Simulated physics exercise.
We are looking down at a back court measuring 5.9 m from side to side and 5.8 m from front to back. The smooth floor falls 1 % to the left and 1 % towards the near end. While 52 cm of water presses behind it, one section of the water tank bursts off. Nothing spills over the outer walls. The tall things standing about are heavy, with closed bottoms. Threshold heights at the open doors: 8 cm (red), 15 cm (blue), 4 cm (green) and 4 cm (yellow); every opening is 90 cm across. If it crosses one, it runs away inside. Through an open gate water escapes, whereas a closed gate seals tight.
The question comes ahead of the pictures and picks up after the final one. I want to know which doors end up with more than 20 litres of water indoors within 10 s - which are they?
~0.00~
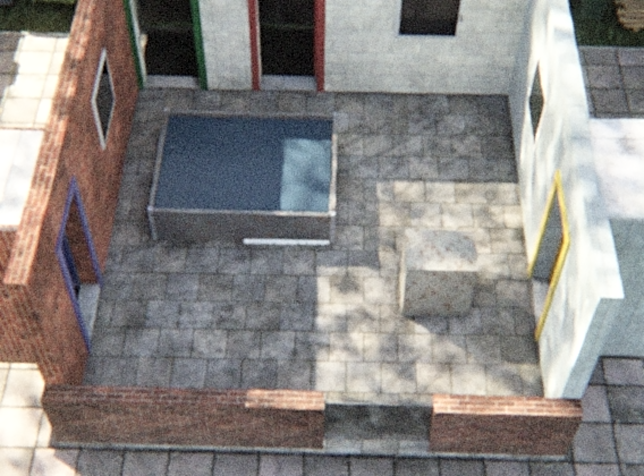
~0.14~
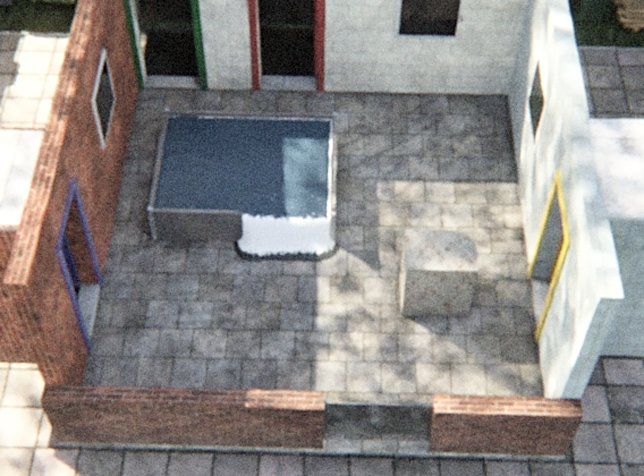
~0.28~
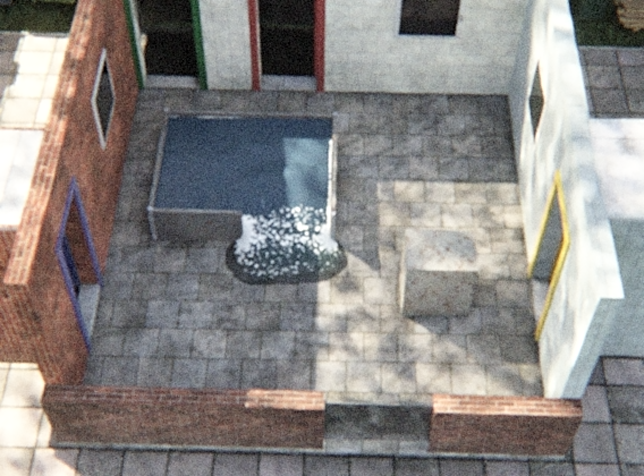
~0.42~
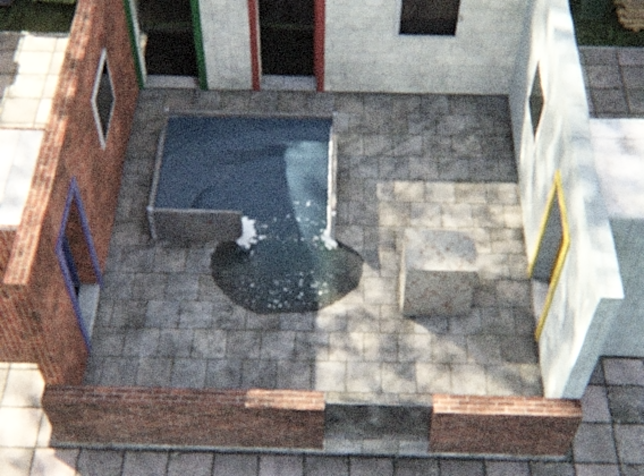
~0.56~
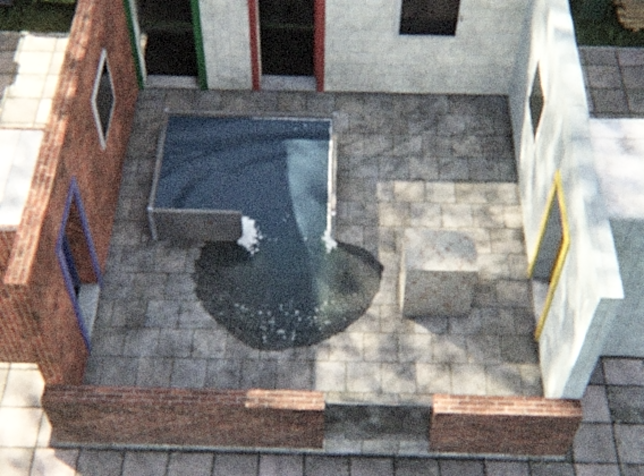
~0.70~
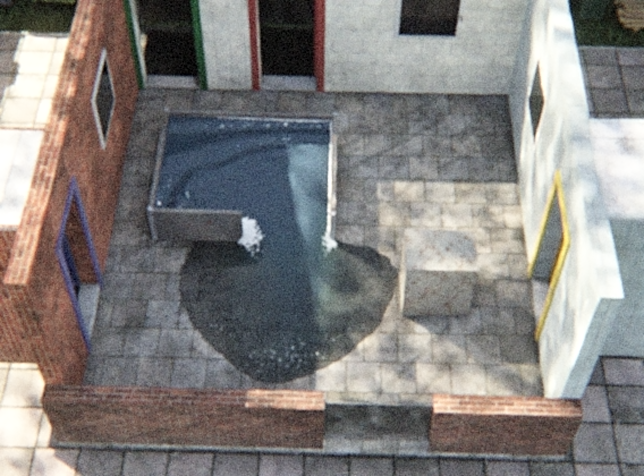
The red door: That much or less; the blue door: That much or less; the green door: More than that; the yellow door: More than that.
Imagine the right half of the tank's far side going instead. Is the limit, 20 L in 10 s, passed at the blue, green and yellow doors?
Door by door - blue: Within bounds, green: Out of bounds, yellow: Within bounds.
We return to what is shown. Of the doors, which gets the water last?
Last: Red.
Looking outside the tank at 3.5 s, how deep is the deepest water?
It tops out at some 26 cm.
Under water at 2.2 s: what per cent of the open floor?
35 %.
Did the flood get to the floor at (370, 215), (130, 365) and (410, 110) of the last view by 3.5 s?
Listed in sequence, the spots are bone dry, drenched and bone dry.
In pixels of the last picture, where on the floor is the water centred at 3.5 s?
Around (275, 278).
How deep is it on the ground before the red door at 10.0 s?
It's some 6.5 centimetres deep.
After 1.4 s water covers 30 % of the floor and is deepest (30 cm) near (301, 248); red door not reached, blue door not reached, green door not reached, yellow door not reached.
After 2.2 s water covers 35 % of the floor and is deepest (28 cm) near (279, 420); red door not reached, blue door not reached, green door not reached, yellow door not reached.
After 3.5 s water covers 45 % of the floor and is deepest (26 cm) near (78, 416); red door not reached, blue door 10 cm at the sill, 0 L in, green door not reached, yellow door 6 cm at the sill, 0 L in.
After 6.0 s water covers 80 % of the floor and is deepest (18 cm) near (78, 416); red door not reached, blue door 11 cm at the sill, 0 L in, green door 9 cm at the sill, 4 L in, yellow door 7 cm at the sill, 16 L in.
After 10.0 s water covers 100 % of the floor and is deepest (16 cm) near (78, 416); red door 6 cm at the sill, 0 L in, blue door 10 cm at the sill, 0 L in, green door 8 cm at the sill, 71 L in, yellow door 7 cm at the sill, 43 L in.
